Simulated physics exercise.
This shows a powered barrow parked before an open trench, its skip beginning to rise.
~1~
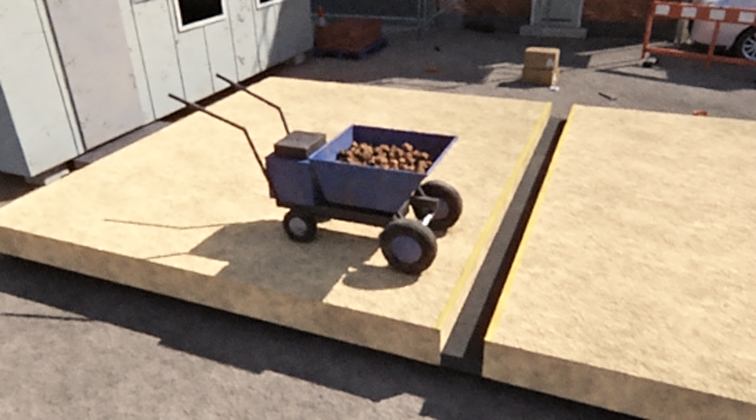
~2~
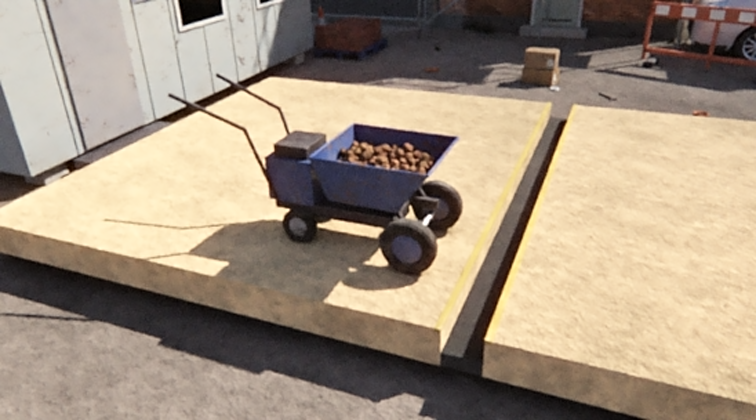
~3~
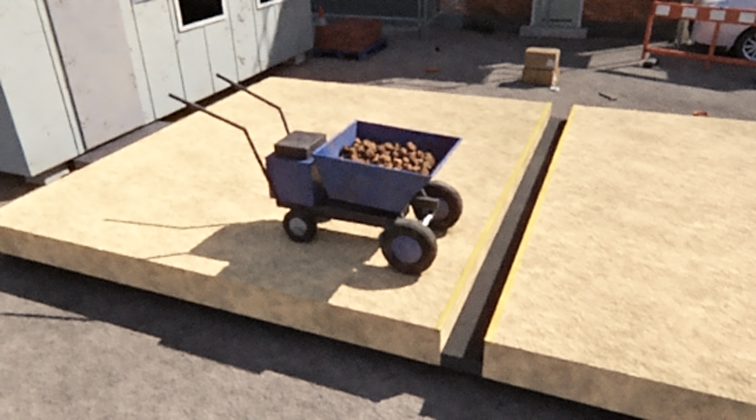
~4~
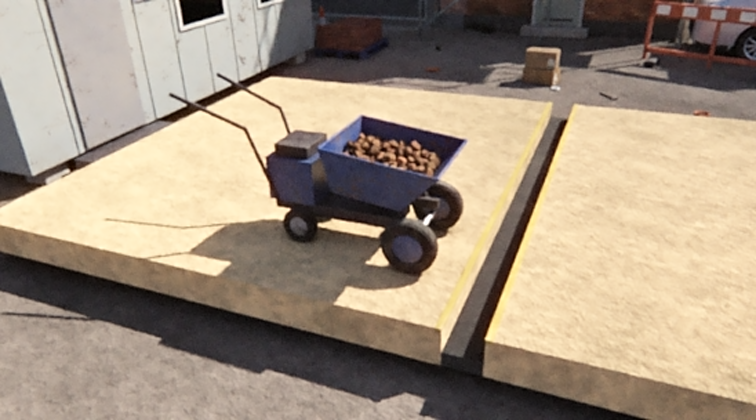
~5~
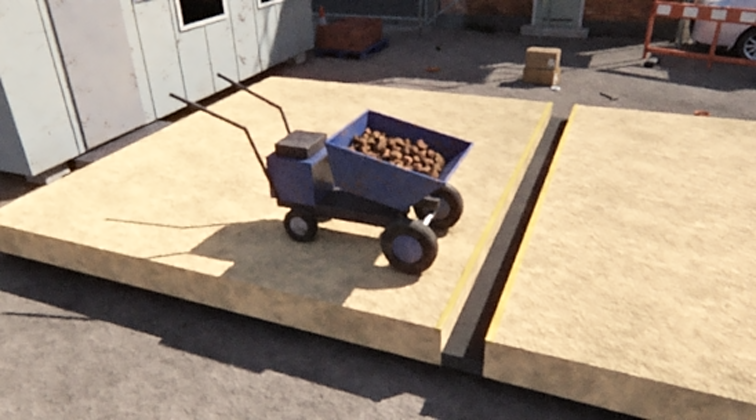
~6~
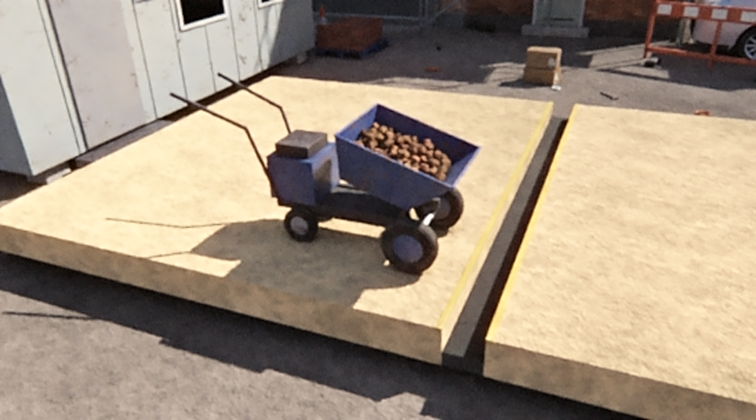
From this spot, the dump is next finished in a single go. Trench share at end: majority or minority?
Minority.
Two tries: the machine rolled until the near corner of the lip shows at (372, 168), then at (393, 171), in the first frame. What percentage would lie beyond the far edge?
About 10 % and about 20 %.
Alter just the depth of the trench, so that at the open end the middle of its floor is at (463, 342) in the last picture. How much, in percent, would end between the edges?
Estimate: Approx. 20 per cent.
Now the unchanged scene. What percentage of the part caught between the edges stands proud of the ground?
Estimate: Around 5 %.
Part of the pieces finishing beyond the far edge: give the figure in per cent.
Call it some 75 percent of the pieces.
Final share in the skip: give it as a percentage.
About 0 %.
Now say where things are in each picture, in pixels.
In the first frame, lip of the skip (426, 176), level; top of the load (383, 162), clay clods; first edge of the trench (451, 302); far edge (499, 312), the trench under half as wide as the skip, and about half as deep as wide.
In the second frame, lip of the skip (427, 177), level; top of the load (382, 157).
In the third frame, lip of the skip (431, 178), tipped barely; top of the load (376, 159).
In the fourth frame, lip of the skip (437, 180), tipped a little; top of the load (370, 156).
In the fifth frame, lip of the skip (444, 184), tipped a little; top of the load (375, 153).
In the sixth frame, lip of the skip (452, 188), tipped clearly; top of the load (375, 147); first edge of the trench (452, 301); far edge (500, 312).
Just after the last frame, skip tipped steeply; every one in the skip.
A moment on, skip tipped right over; the larger part in the skip; just a few in or heaped over the trench; about a tenth beyond it; about a tenth falling.
Further on, skip tipped right over; roughly a quarter in the skip; about a tenth in or heaped over the trench; roughly two thirds beyond it.
When it is over, skip tipped right over; just a few in the skip; roughly a quarter in or heaped over the trench; the larger part beyond it.
